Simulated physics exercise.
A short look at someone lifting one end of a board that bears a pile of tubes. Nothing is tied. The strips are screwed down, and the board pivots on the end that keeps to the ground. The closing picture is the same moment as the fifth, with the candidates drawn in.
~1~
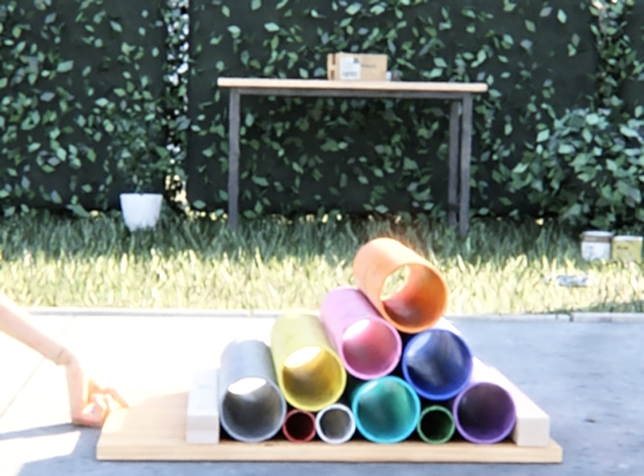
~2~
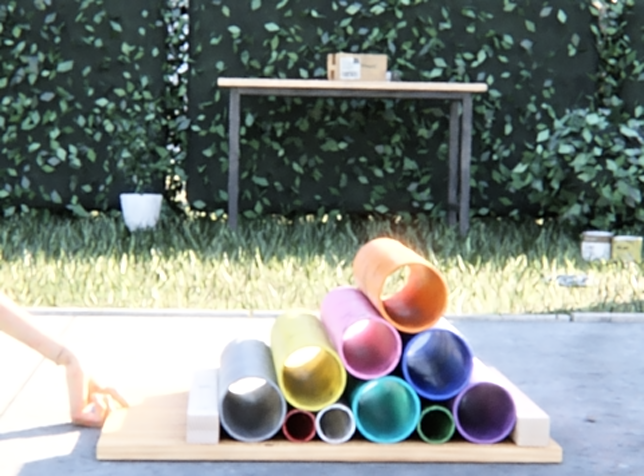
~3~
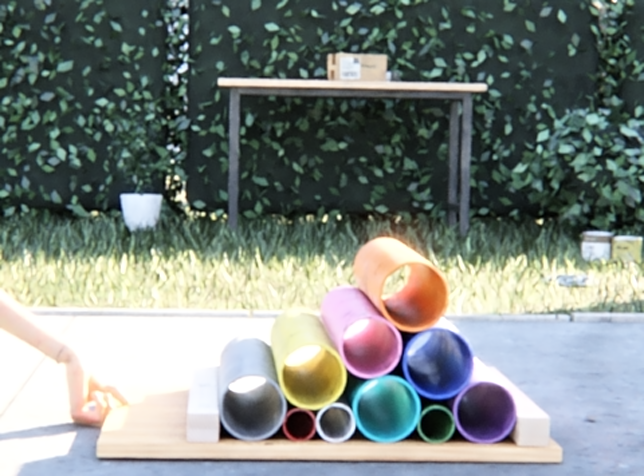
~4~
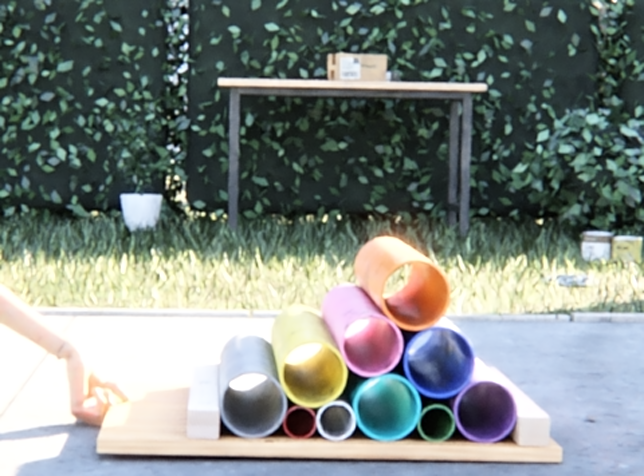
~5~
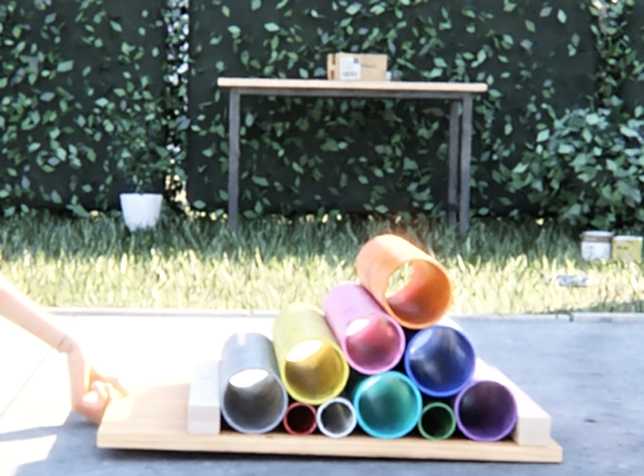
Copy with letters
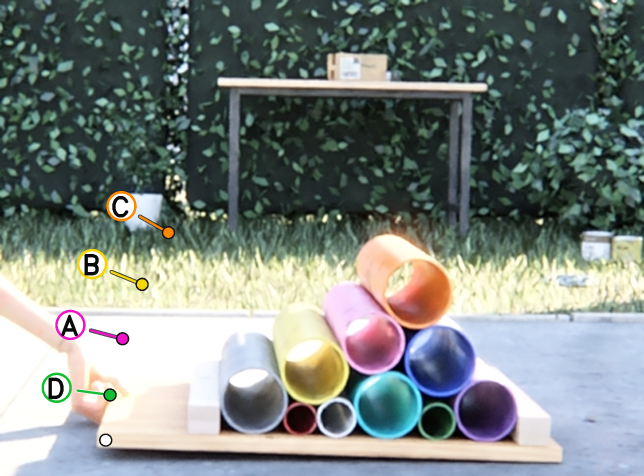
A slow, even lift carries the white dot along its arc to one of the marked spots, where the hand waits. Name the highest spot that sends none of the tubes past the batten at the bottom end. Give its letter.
It can be raised to A.
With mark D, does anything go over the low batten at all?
At D: No.
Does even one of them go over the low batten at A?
No.
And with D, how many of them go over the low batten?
The count is none.
On the marked copy, A at (123, 339); B at (142, 284); C at (168, 232); D at (110, 395); the white dot at (106, 440).
Taking A. A third of the way, board at 12°.
Two thirds of the way, board at 14°.
When it is over, board at 14°, none over the low batten.
As for the rest, B one over the low batten (orange); C one over the low batten (orange); D none over the low batten.
